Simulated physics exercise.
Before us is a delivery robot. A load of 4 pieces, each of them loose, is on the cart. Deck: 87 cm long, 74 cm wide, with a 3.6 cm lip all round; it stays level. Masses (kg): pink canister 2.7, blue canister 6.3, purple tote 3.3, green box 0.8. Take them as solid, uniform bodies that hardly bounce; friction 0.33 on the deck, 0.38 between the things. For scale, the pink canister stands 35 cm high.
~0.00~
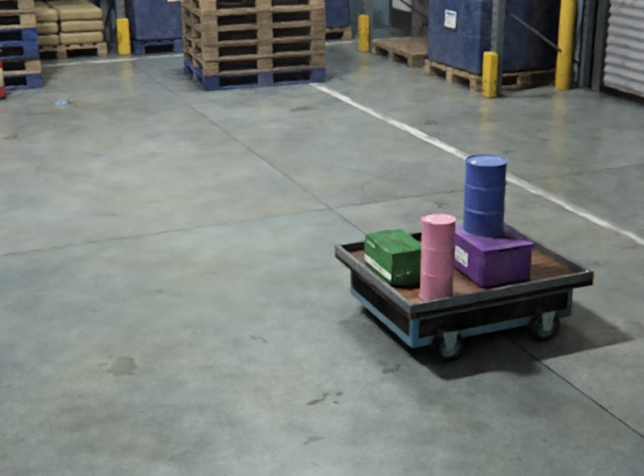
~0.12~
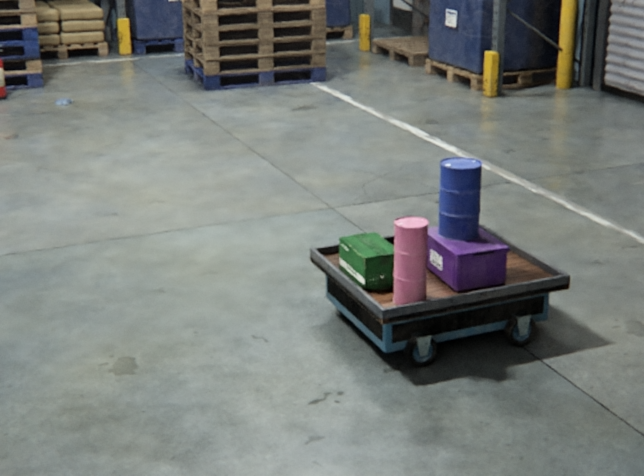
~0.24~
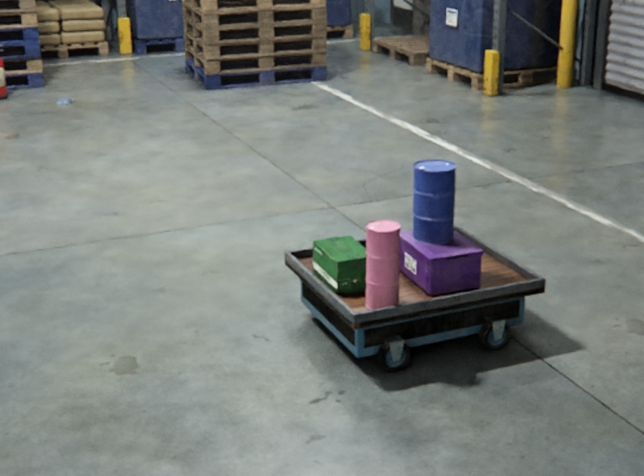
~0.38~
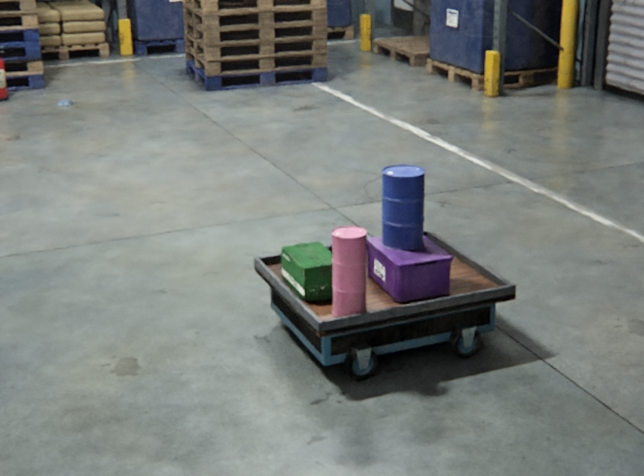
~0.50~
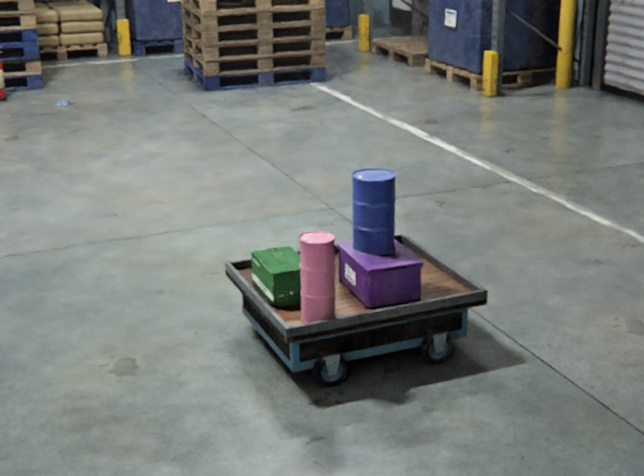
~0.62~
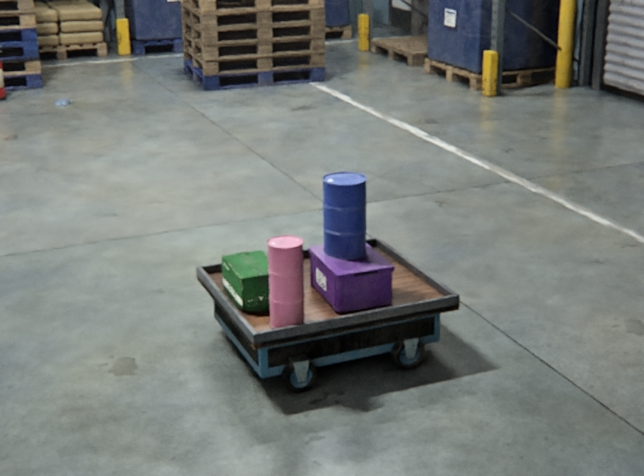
In a warehouse, a low wheeled cart carrying two canisters and two boxes rolls left.
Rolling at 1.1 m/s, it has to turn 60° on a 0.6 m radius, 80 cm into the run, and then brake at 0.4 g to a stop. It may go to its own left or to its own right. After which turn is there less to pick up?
Turn left.
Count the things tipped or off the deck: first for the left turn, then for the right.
Left: 0; right: 1.
Turning left. At 1.02 s, 112 cm covered, turned 17°; pink canister moved 6 cm near (203, 311); green box moved 5 cm.
After 1.22 s, 134 cm covered, turned 38°; pink canister moved 12 cm near (196, 338); green box moved 12 cm.
After 1.52 s, 167 cm covered, turned 60°; pink canister moved 12 cm near (226, 384); green box moved 15 cm.
In the end (2.3 s), not toppled but over 10 cm from the start, pink canister and green box; the other 2 under 10 cm from the start. In the last view, pink canister near (213, 421), blue canister near (204, 313).
Turning right instead, pink canister tipped over or off the deck, 1 of 4 in all.
